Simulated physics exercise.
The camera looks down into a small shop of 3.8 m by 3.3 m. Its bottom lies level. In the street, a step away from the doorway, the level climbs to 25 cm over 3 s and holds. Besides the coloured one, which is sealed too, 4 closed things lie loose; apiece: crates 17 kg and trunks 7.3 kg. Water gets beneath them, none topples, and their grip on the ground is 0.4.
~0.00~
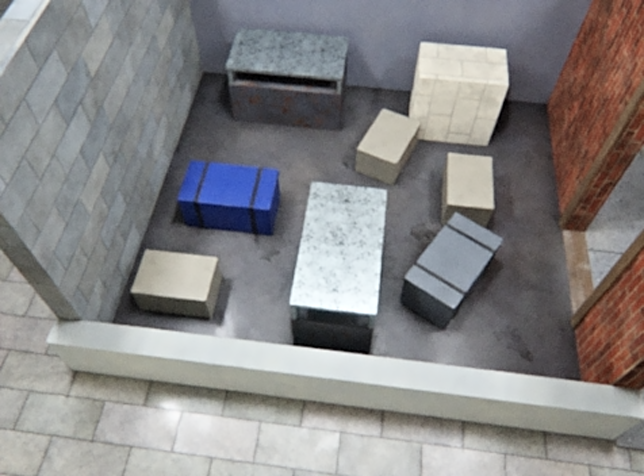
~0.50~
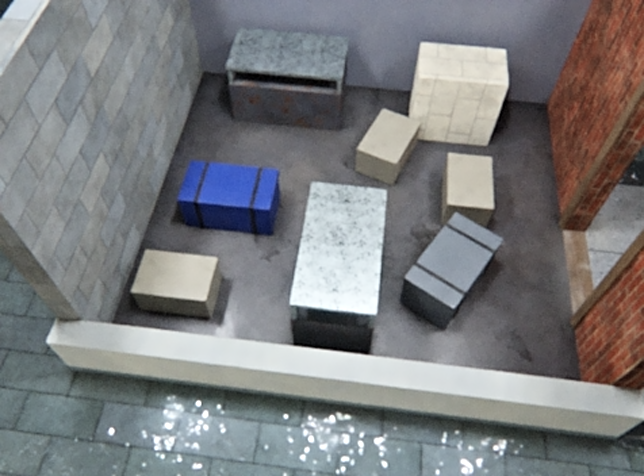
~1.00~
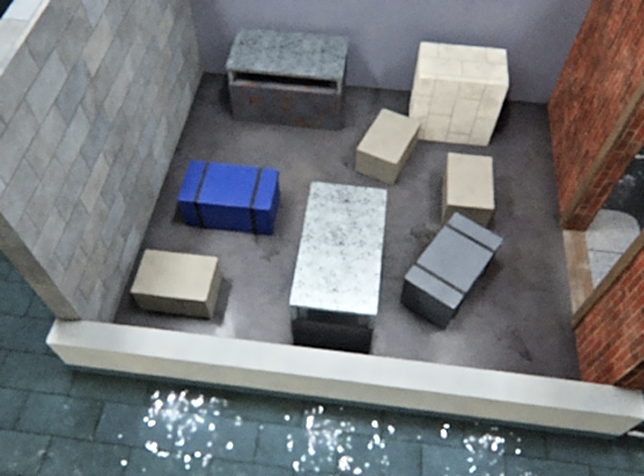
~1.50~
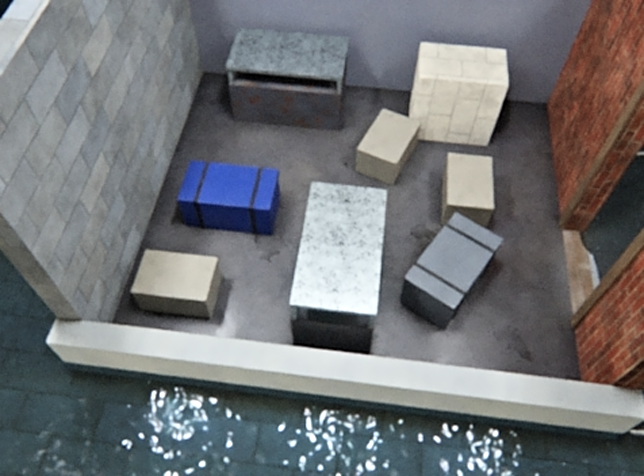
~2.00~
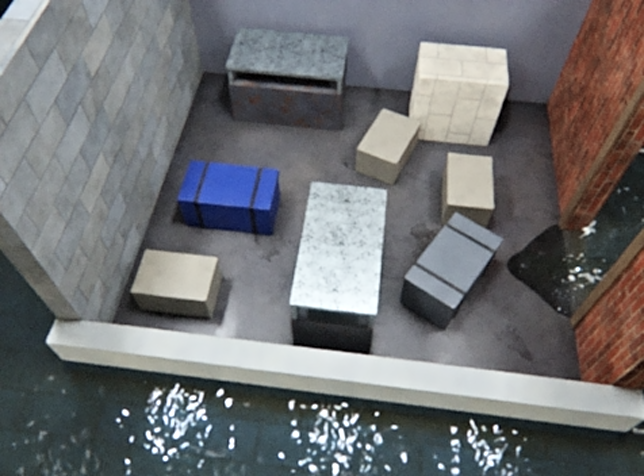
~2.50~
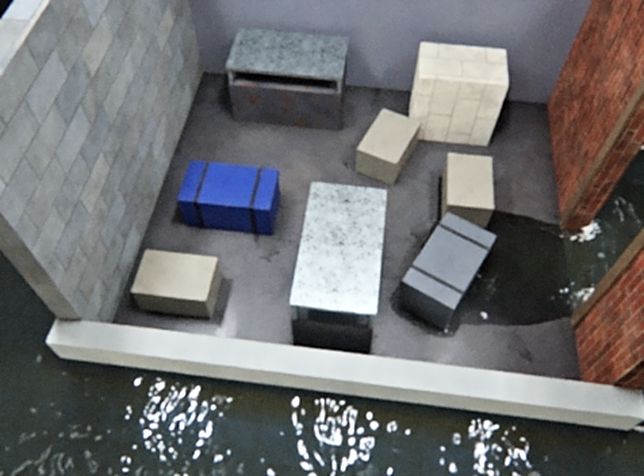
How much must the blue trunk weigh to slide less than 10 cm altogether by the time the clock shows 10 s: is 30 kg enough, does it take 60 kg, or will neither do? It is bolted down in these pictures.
I expect that only the larger load is enough.
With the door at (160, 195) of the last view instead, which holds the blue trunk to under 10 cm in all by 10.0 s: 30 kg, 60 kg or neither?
Then neither load is enough.
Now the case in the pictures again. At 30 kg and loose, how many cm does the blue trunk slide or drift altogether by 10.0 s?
Some 30 cm in all.
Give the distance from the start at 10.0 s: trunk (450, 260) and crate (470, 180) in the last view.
In turn: 50 cm, 250 cm.
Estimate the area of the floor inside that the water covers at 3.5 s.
About 4.0 m2.
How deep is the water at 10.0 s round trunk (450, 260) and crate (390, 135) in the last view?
Roughly 12 and 16 cm.
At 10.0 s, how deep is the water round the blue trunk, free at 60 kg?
About 13 cm.
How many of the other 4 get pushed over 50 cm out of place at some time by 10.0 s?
4 of them.
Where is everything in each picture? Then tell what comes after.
The blue trunk at (229, 184), on the bottom; water covers 0.0 m2; 0 of 5 have shifted, in the first picture.
The blue trunk at (229, 184) rests on the ground; 0.0 m2 under water; 0 of 5 have shifted, in the second picture.
The blue trunk at (229, 184) rests on the ground; water covers 0.0 m2; 0 of 5 have shifted, in the third picture.
The blue trunk at (229, 184) rests on the ground; 0.0 m2 under water; 0 of 5 have shifted, in the fourth picture.
The blue trunk at (229, 184) rests on the ground; water covers 0.3 m2; 0 of 5 have shifted, in the fifth picture.
The blue trunk at (229, 184) rests on the ground; water covers 0.9 m2; 0 of 5 have shifted, in the sixth picture.
After 3.5 s the blue trunk would be 0 cm from its start with 30 kg and 0 cm from its start with 60 kg; 0 cm of water round it then.
After 4.5 s the blue trunk would be 0 cm from its start with 30 kg and 0 cm from its start with 60 kg; 3 cm of water round it then.
After 7.0 s the blue trunk would be 0 cm from its start with 30 kg and 0 cm from its start with 60 kg; 5 cm of water round it then.
After 10.0 s the blue trunk would be 29 cm from its start with 30 kg and 0 cm from its start with 60 kg; 13 cm of water round it then.
